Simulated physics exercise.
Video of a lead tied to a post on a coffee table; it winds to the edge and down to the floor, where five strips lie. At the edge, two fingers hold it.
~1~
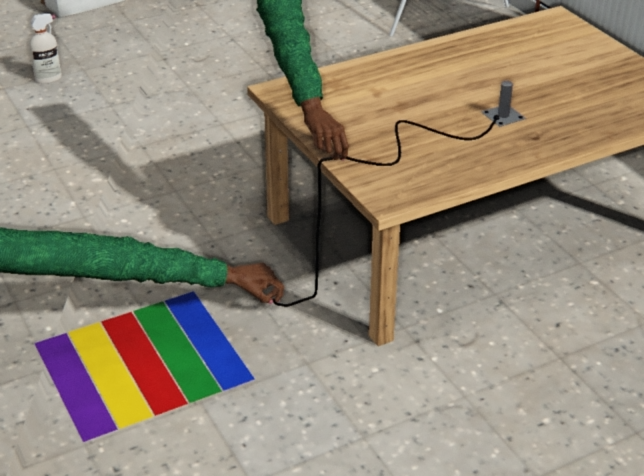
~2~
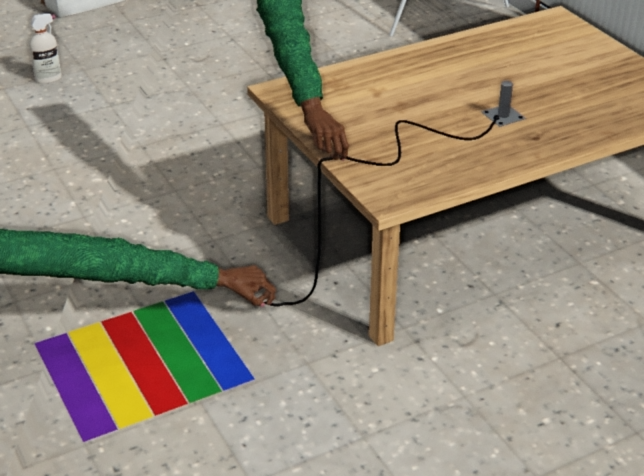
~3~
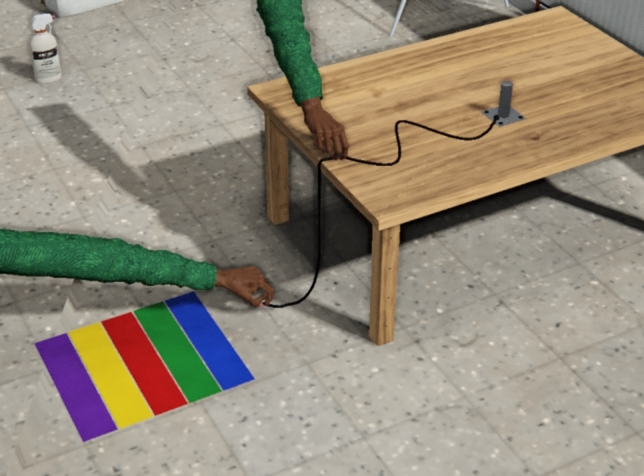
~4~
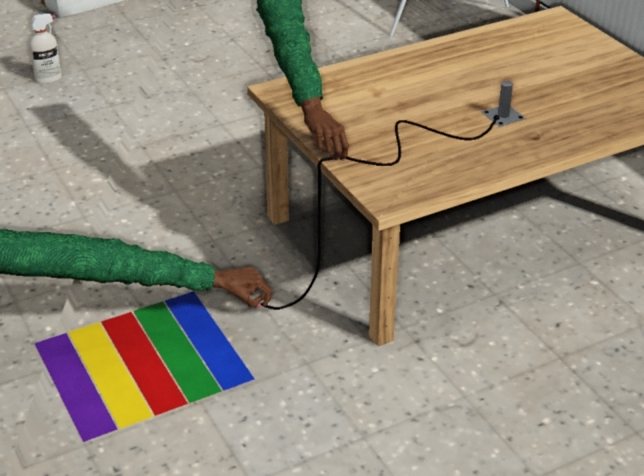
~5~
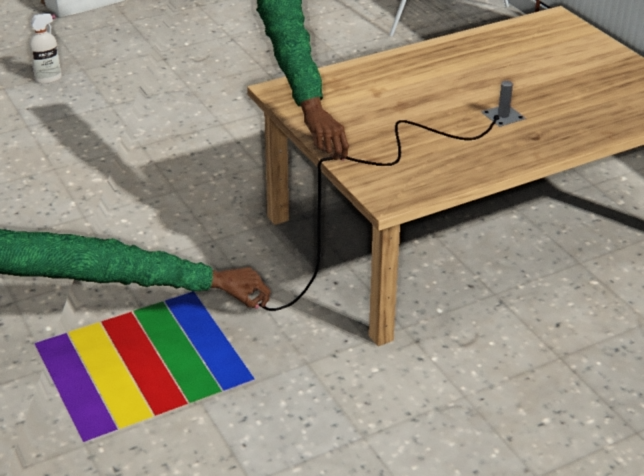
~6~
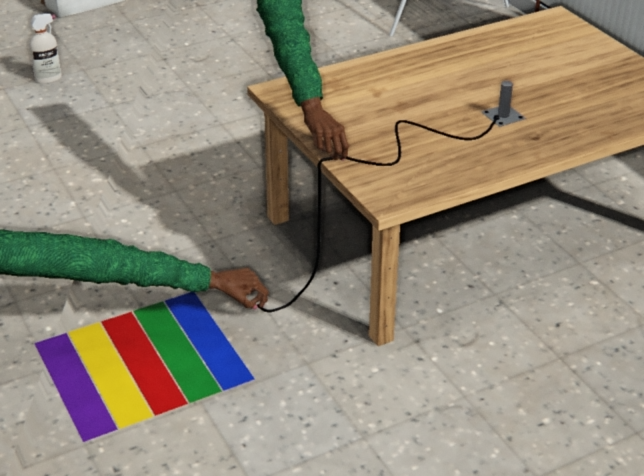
To begin with, a green-sleeved hand holds the end of a black cord near the floor beside five coloured strips, while another hand presses it at the wooden table's edge. The lower hand then draws the end slightly left, the hanging section shifting a little, while the upper hand stays still.
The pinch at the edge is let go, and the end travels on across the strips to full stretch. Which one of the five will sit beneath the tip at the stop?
The purple strip will.
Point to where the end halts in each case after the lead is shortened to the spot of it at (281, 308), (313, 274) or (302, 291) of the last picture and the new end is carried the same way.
In order, it comes to rest around (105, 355), (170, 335) and (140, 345).
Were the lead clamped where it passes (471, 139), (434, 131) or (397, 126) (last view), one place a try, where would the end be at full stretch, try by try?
That would be (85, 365) for the first, (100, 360) for the second and (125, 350) for the third.
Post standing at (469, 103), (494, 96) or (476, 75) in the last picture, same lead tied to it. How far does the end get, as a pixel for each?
First (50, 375), then (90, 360), and last (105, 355).
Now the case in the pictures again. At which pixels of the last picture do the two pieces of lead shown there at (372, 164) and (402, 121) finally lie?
At (293, 190), then (384, 147).
Soon after, end near (130, 348); over red.
Then, end near (93, 361); over yellow.
At full stretch, end near (71, 368); over purple. It gets as far as the purple strip.
